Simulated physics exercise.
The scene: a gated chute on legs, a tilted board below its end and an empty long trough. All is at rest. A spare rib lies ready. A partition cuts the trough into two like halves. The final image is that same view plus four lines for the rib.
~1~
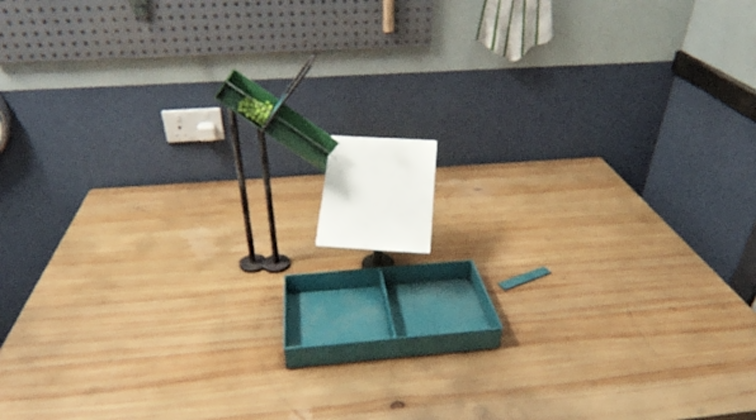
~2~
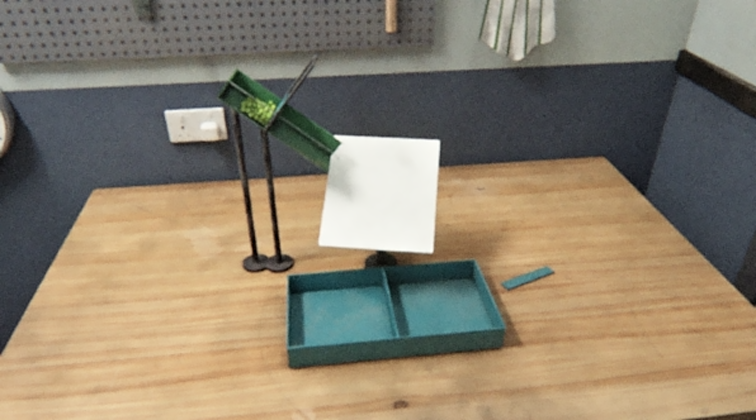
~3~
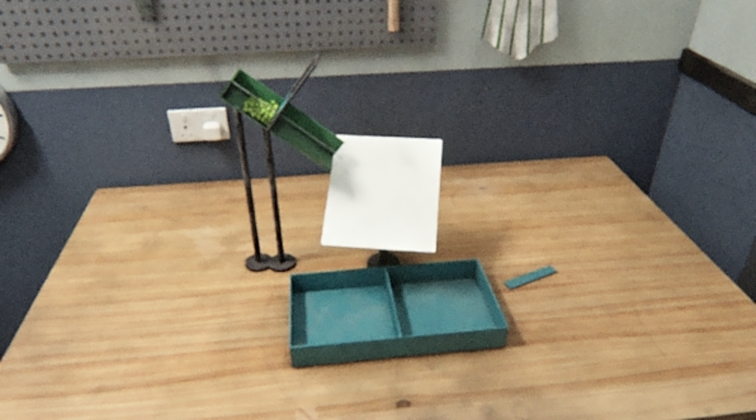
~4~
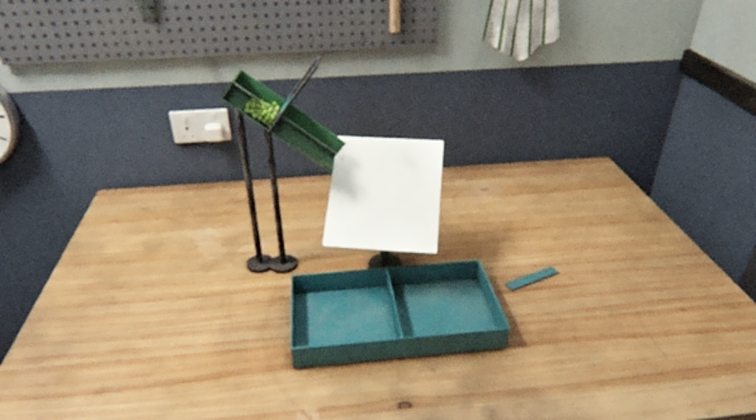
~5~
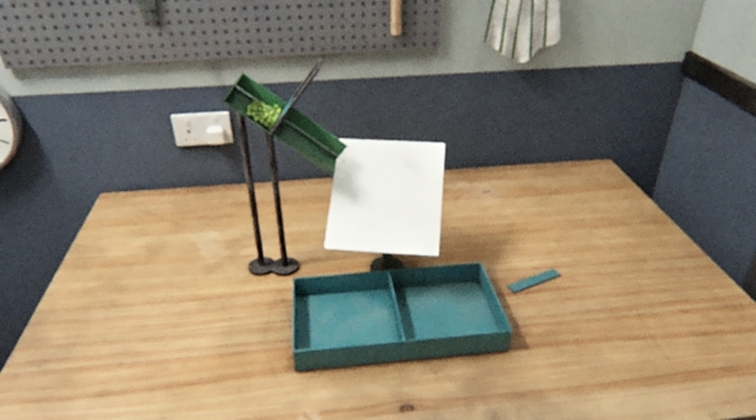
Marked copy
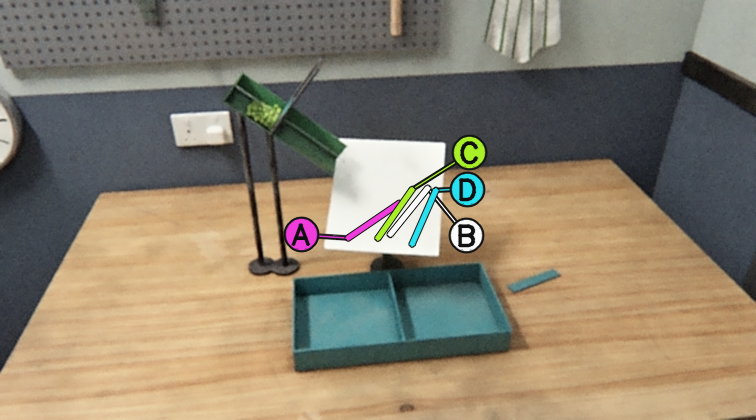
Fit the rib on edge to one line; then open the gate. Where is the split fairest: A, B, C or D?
The best line is D.
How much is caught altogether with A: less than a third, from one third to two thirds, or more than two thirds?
More than two thirds.
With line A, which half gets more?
More lands on the left.
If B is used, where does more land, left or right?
The left half.
On the marked copy, line A from (399, 203) to (348, 238); line B from (427, 188) to (390, 234); line C from (412, 189) to (377, 238); line D from (435, 190) to (412, 244).
With A, of what is caught, almost all in the left half, just a few in the right.
With B, of what is caught, almost all in the left half, just a few in the right.
With C, of what is caught, every piece in the left half, not one piece in the right.
With D, of what is caught, roughly half in the left half, roughly half in the right.
